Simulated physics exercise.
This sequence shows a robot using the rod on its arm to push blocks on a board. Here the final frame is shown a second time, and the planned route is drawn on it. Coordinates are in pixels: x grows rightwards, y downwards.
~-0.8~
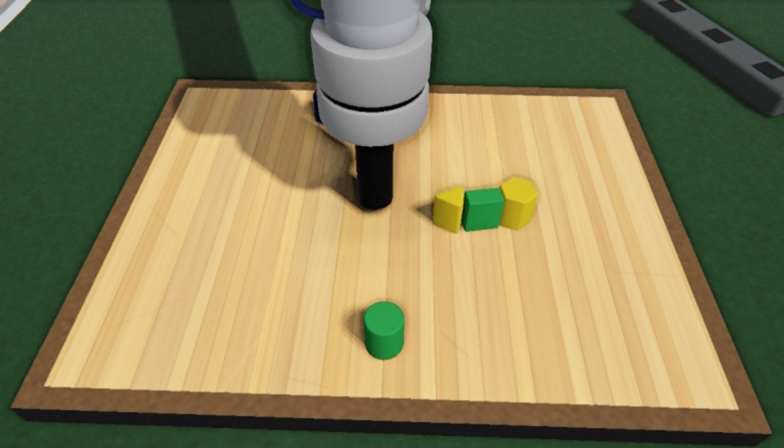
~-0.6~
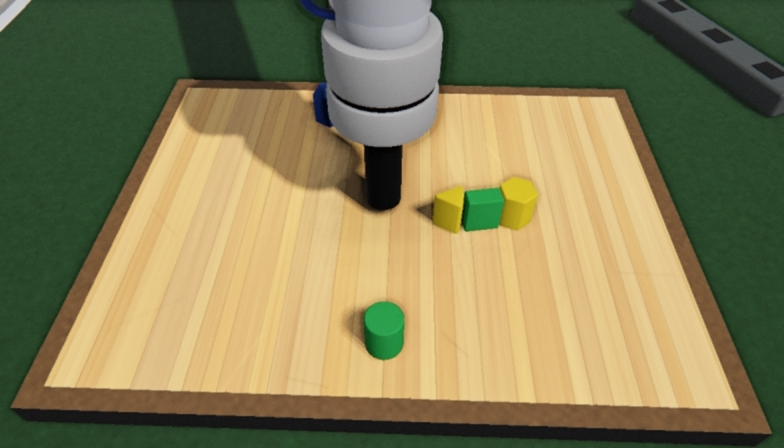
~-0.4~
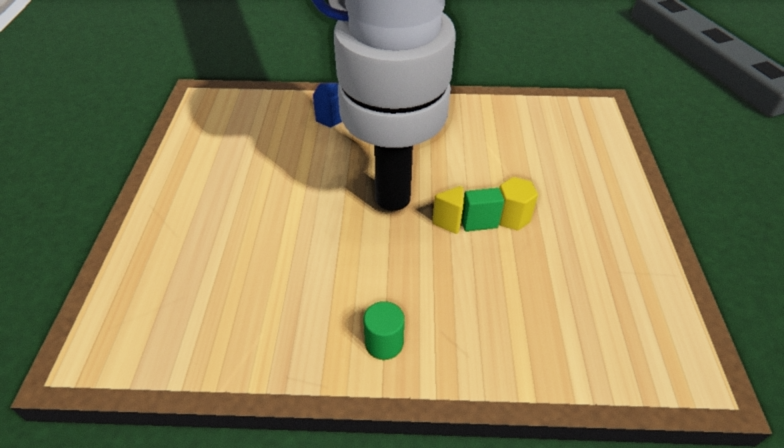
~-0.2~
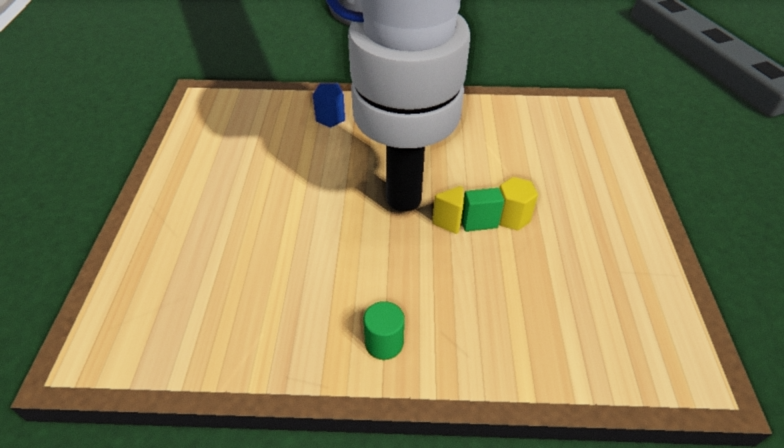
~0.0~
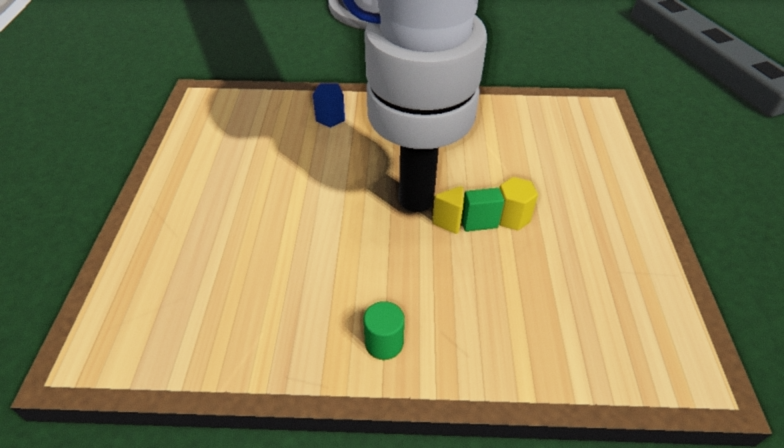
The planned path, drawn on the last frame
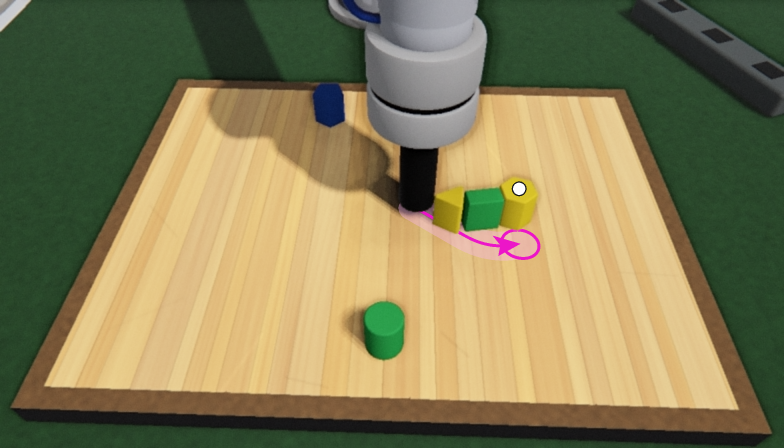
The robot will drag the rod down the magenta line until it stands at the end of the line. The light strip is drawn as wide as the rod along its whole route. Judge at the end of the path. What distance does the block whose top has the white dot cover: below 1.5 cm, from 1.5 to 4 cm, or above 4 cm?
Travel: 1.5-4 cm.
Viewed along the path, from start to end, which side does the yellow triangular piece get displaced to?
The right-hand side.
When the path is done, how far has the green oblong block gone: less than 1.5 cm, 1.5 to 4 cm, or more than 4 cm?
It falls in the over 4 cm band.
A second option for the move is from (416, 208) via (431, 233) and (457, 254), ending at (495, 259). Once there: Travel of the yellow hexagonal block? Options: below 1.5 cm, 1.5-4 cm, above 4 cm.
It slides not even 1.5 cm.
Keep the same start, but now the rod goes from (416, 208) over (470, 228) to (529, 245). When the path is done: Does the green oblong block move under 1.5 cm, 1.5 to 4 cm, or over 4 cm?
That block covers upwards of 4 cm.
Path on the board, from (416, 208) by way of (447, 226) and (481, 243) to (520, 244); the dot is on the yellow hexagonal block.
The first path, step by step. One third of the way, rod at (449, 218); yellow triangular piece at (476, 212), turned 35° anticlockwise; green oblong block at (498, 201), turned 20° anticlockwise; yellow hexagonal block at (526, 188), turned 20° anticlockwise.
Two thirds of the way, rod at (483, 234); yellow triangular piece at (513, 231), turned 40° anticlockwise; green oblong block at (527, 209), turned 55° anticlockwise; yellow hexagonal block at (537, 185), turned 50° anticlockwise.
At the end, rod at (523, 236); yellow triangular piece at (533, 240); green oblong block at (556, 210), turned 95° anticlockwise; yellow hexagonal block at (537, 184), turned 55° anticlockwise.
